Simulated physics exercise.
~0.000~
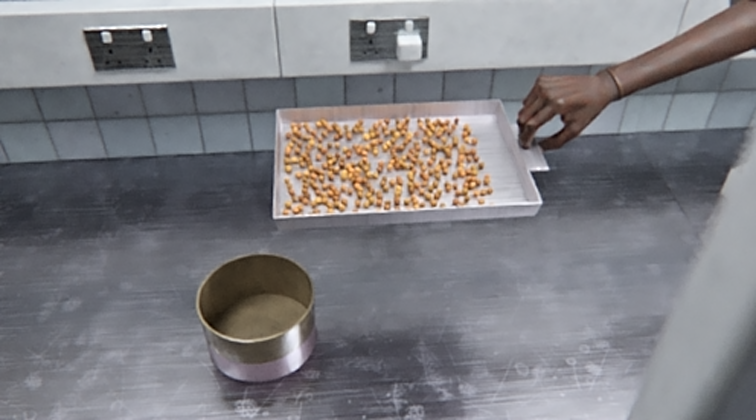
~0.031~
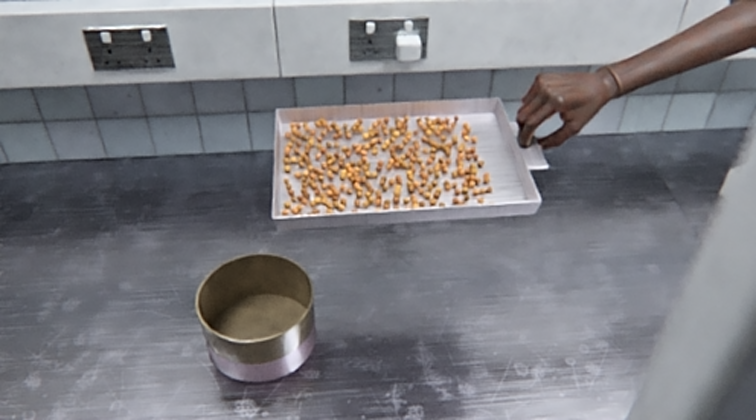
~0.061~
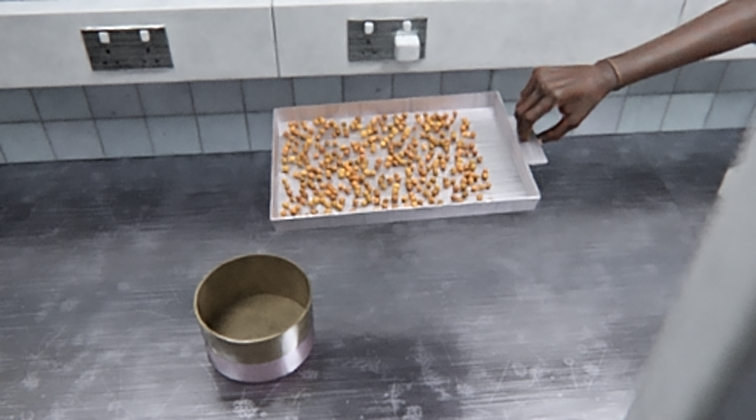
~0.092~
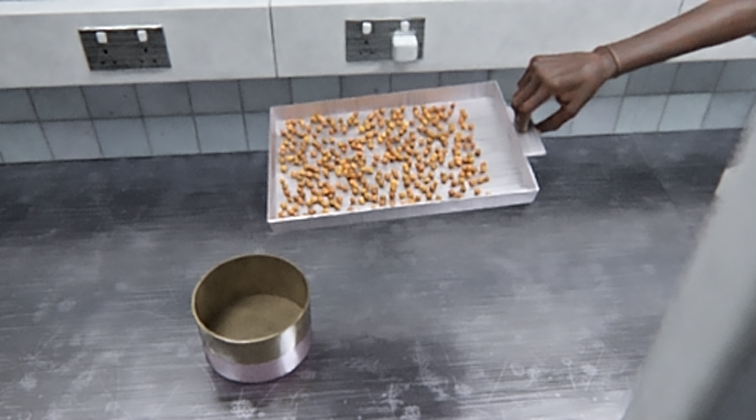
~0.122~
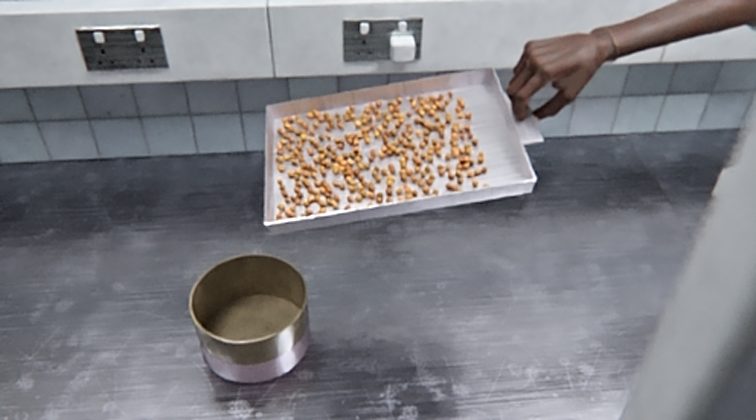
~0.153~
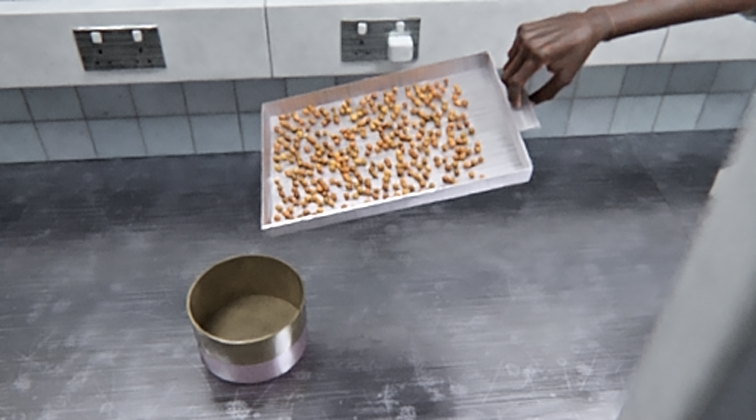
A hand gripped the right end of a white tray of roasted chickpeas above a dark counter and raised that end, slanting the tray down leftward, while a round metal pot sat in front.
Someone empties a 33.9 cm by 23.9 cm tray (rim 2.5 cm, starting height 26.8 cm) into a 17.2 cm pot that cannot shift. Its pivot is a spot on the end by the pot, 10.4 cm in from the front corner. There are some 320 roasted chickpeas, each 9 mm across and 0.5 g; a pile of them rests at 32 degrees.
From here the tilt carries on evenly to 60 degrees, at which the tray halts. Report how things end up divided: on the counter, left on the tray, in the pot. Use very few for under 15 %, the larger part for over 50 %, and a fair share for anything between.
Counter: Very few, tray: The larger part, pot: A fair share.
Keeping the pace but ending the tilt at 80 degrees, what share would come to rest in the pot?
Near 70 %, then.
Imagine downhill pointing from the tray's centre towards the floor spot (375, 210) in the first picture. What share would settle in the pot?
About 5 per cent.
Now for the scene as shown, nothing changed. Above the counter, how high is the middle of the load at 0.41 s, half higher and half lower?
The halfway mark is near 34 cm.
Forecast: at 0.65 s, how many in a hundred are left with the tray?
Value: About 90%.
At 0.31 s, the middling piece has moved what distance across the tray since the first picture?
Displacement on the tray: Roughly 1 cm.
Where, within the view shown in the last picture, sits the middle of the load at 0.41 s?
At that moment the load's centre is around (315, 149).
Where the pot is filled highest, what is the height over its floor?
My guess is around 2.0 centimetres.
After 0.31 s, tilt 39 degrees; the tray holds 100 %, the pot 0 %.
Then, at 0.41 s, tilt 55 degrees; the tray holds 100 %, the pot 0 %.
After 0.65 s, tilt 60 degrees; the tray holds 90 %, the pot 0 %.
By 1.7 s all is still; counter 10 %, tray 65 %, pot 25 %.
